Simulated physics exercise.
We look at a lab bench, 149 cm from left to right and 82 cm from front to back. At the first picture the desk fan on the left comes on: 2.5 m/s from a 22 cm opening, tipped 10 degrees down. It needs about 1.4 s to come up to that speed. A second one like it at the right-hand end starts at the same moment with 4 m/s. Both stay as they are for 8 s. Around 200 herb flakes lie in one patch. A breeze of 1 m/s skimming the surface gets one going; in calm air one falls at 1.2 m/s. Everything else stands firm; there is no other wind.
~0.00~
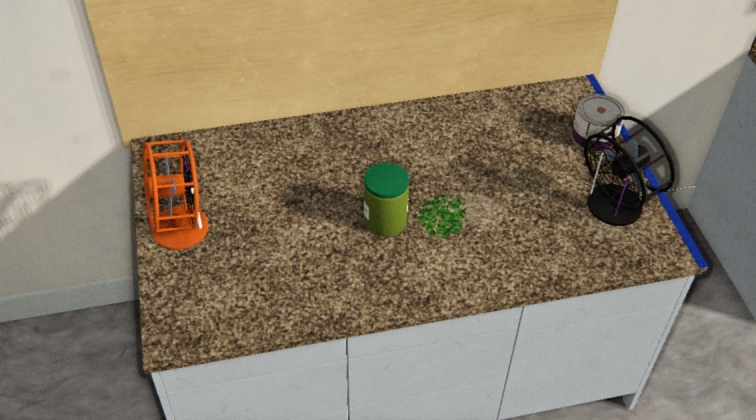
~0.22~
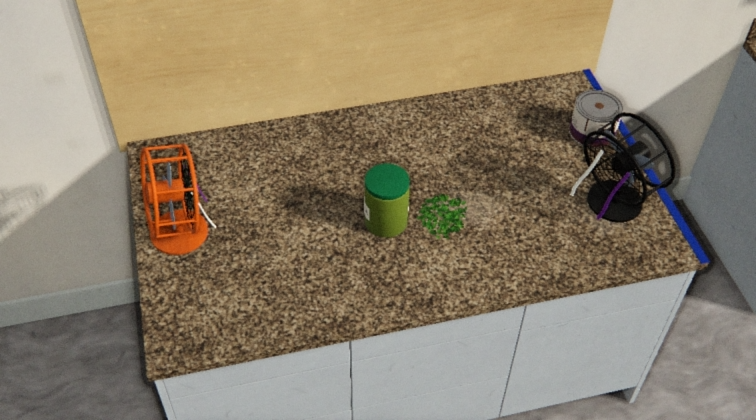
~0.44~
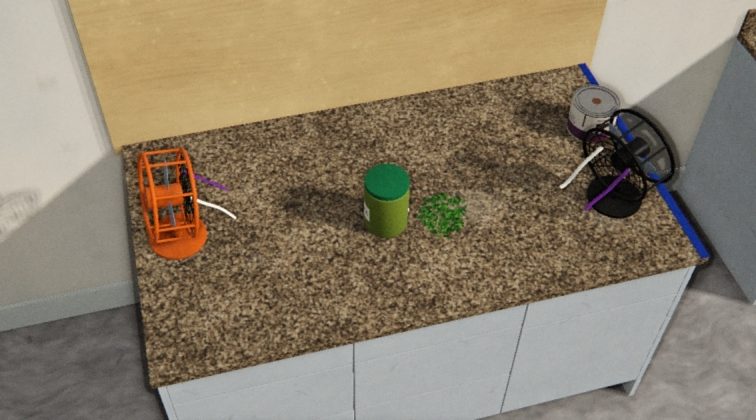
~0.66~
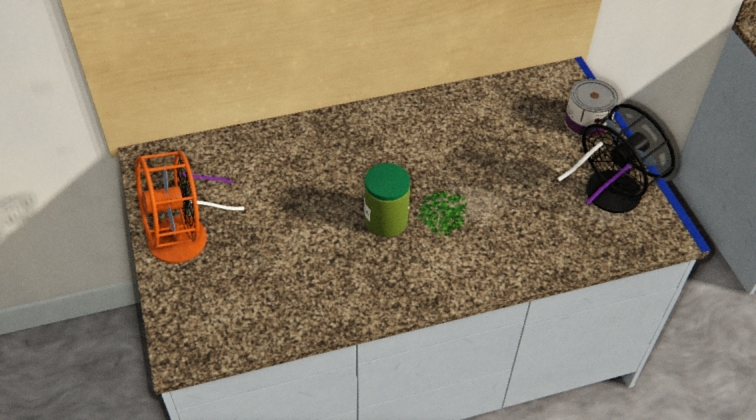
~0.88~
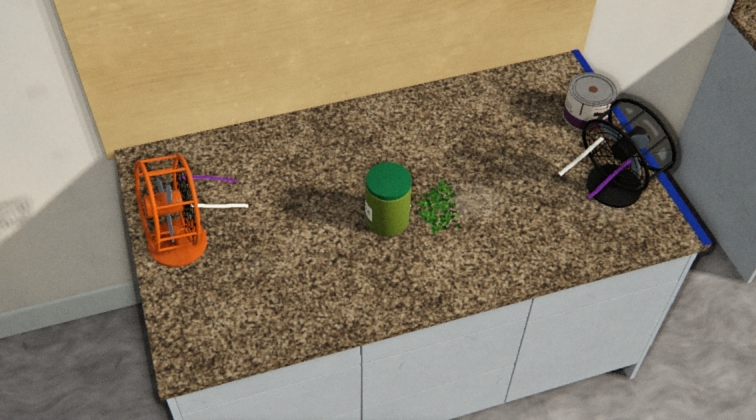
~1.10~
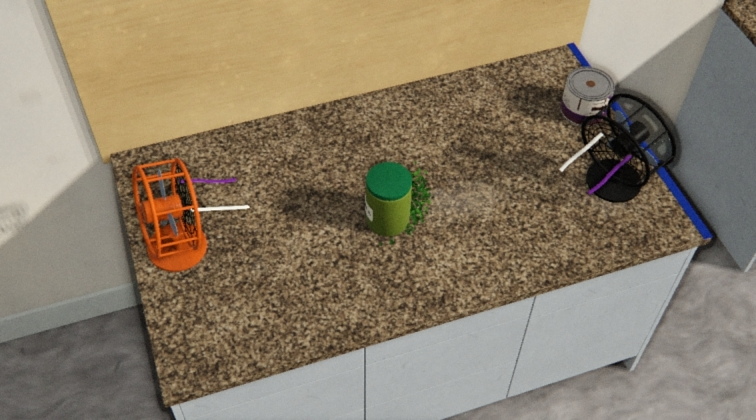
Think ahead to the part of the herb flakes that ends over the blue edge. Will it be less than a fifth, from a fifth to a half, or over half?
The share over the blue edge is above half.
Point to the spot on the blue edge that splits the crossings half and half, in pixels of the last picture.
Around (589, 64).
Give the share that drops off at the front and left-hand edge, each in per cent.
About 10 % front, 0 % left-hand.
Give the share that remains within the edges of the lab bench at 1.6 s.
Some 100 per cent.
After 1.6 s, 98 % are still on the top, 0 % are over the blue edge; the middle of those left on the top is near (405, 191).
After 2.6 s, 60 % are still on the top, 36 % are over the blue edge; the middle of those left on the top is near (400, 191).
After 4.4 s, 24 % are still on the top, 66 % are over the blue edge; the middle of those left on the top is near (401, 192).
After 8.0 s, at the end, 77 % are over the blue edge.
